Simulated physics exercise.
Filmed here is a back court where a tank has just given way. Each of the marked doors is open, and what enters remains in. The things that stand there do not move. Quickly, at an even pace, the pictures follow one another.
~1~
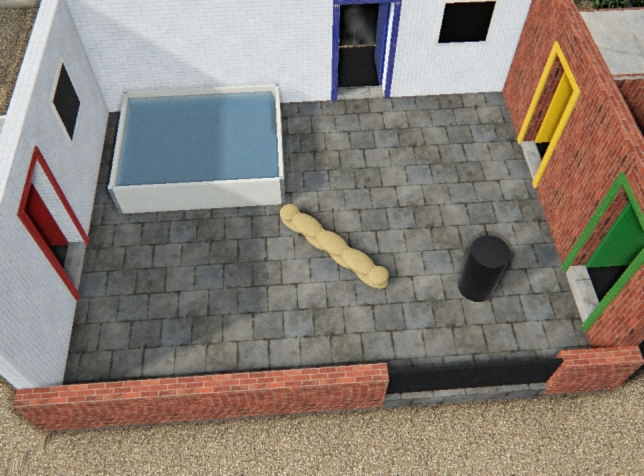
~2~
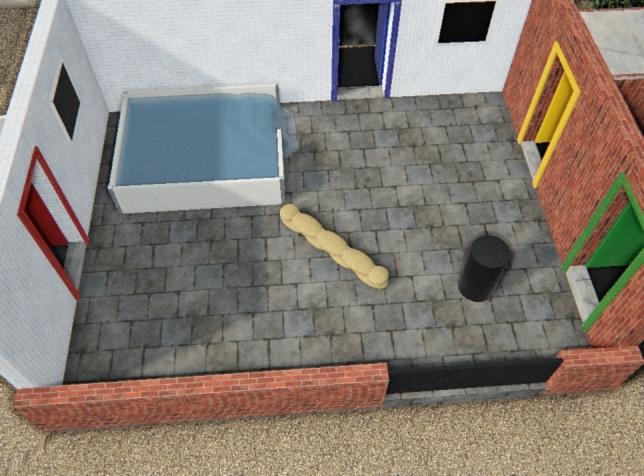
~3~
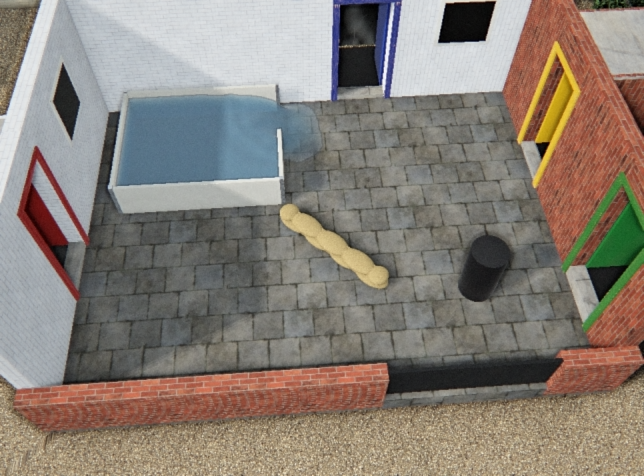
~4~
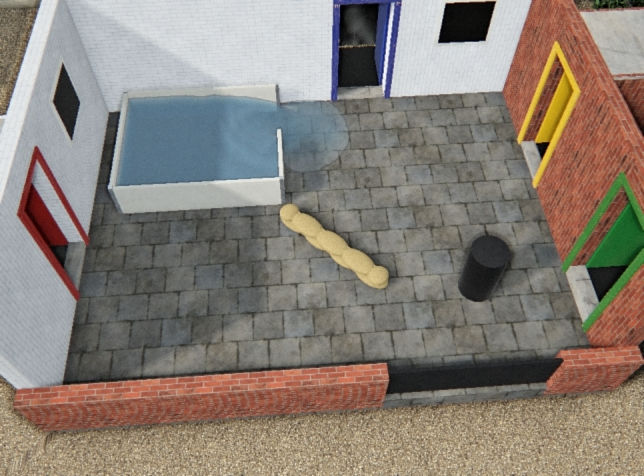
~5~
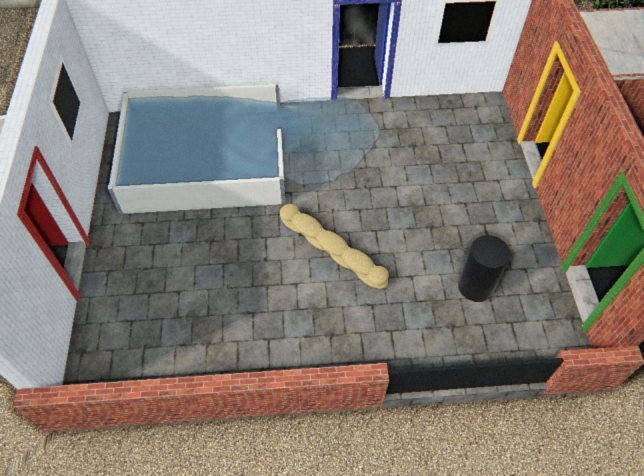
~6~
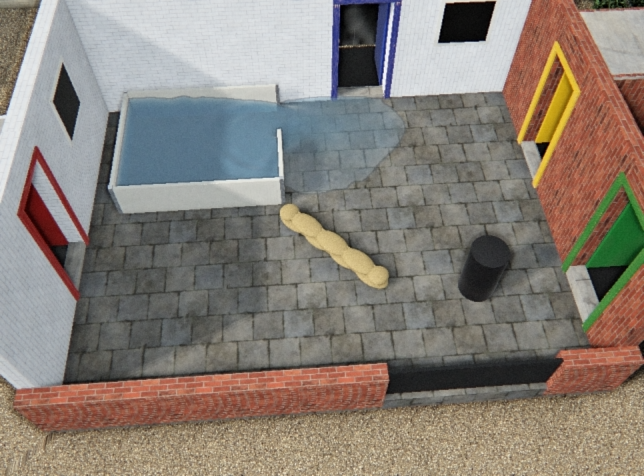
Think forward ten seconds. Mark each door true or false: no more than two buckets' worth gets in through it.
Yellow door: False, red door: True, blue door: False, green door: True.
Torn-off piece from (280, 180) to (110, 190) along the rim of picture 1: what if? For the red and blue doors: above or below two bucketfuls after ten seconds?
Note - red door: Past the mark, blue door: Short of the mark.
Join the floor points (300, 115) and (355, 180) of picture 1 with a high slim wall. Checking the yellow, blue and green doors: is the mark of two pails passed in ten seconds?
Yellow undershoots; blue undershoots; green undershoots.
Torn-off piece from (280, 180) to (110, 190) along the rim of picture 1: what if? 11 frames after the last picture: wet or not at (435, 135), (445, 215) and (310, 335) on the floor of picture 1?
In turn: Untouched, then untouched, then inundated.
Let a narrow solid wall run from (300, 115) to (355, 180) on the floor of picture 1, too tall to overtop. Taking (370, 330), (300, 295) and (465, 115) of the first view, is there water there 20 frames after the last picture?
Results in sequence: Bone-dry / bone-dry / swamped.
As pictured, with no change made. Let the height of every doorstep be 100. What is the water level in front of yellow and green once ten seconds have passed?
The first comes to about 110 percent, the second to about 60 percent.
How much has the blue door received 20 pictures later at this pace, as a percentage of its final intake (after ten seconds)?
Working it through, I arrive at 80 %.
A moment on, water covers 20 % of the floor; the yellow door not reached, the red door not reached, the blue door under two buckets in, the green door not reached.
Next, water covers 30 % of the floor; the yellow door wet at the sill, nothing in, the red door not reached, the blue door under two buckets in, the green door not reached.
Then, water covers 35 % of the floor; the yellow door over two buckets in, the red door not reached, the blue door over two buckets in, the green door wet at the sill, nothing in.
Later, water covers 55 % of the floor; the yellow door far over two buckets in, the red door not reached, the blue door over two buckets in, the green door wet at the sill, nothing in.
In the end, water covers 95 % of the floor; the yellow door far over two buckets in, the red door wet at the sill, nothing in, the blue door over two buckets in, the green door wet at the sill, nothing in.
